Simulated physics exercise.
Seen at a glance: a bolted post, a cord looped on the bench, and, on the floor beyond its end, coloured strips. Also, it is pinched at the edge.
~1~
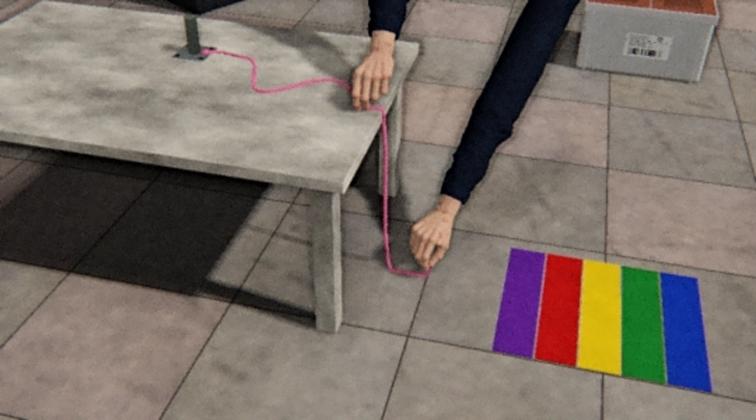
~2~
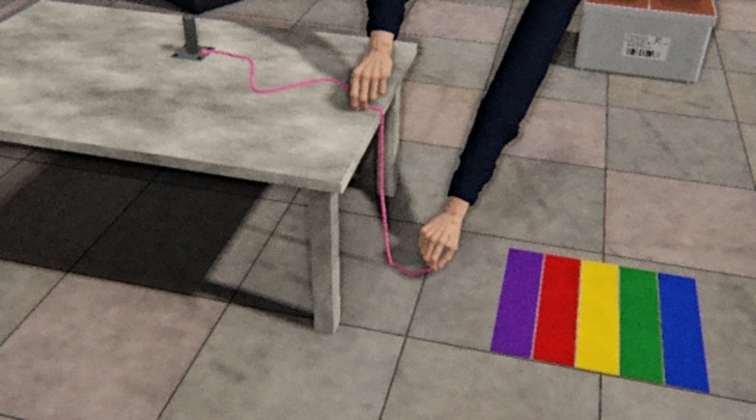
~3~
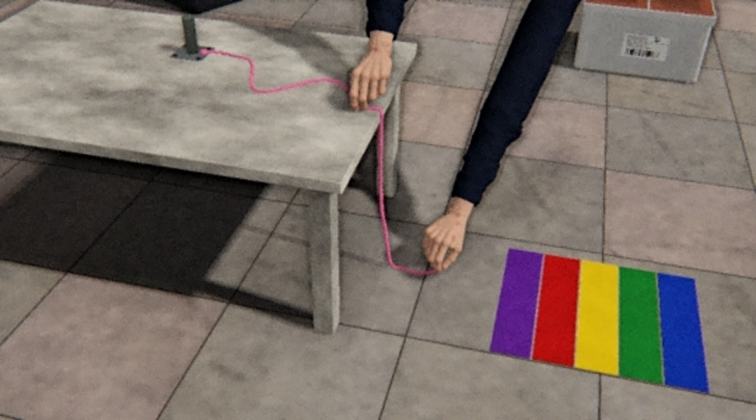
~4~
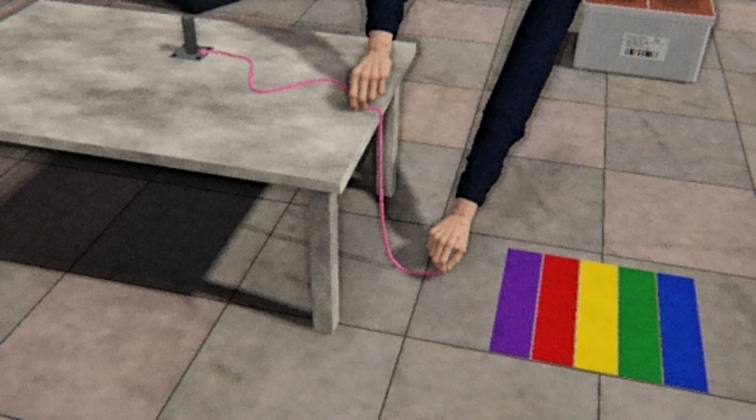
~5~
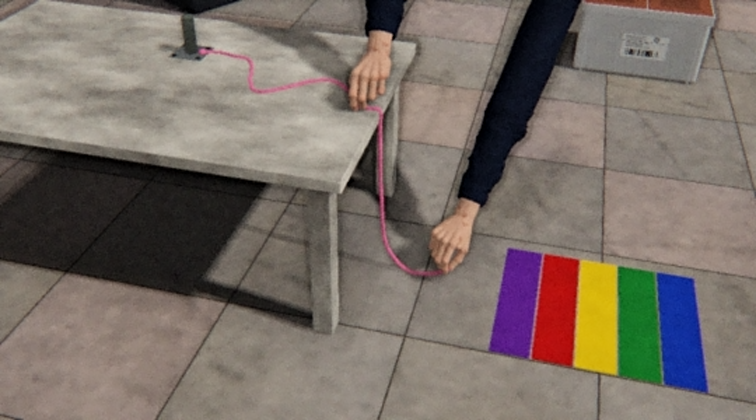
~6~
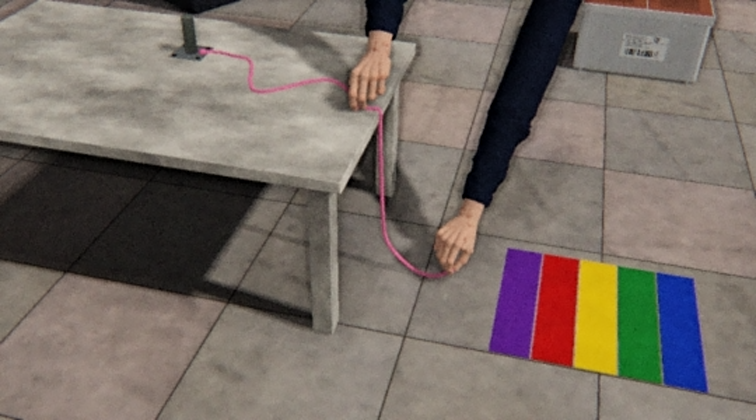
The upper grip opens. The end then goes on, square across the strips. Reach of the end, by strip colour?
Green.
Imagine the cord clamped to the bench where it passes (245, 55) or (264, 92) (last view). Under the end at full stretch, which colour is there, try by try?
Try 1: Green; try 2: Yellow.
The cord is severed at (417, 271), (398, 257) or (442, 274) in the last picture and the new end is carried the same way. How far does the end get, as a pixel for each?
Respectively (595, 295), (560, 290) and (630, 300).
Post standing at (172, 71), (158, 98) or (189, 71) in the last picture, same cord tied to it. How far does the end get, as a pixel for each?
The first try gives about (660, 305), the second about (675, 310) and the third about (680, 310).
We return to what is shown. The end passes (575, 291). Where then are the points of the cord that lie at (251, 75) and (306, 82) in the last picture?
Point one: (280, 72); point two: (360, 93).
Early on, end near (575, 291); over red.
Midway, end near (623, 300); over green.
At the end of the slack, end near (652, 305); over green. It halts on the green strip.
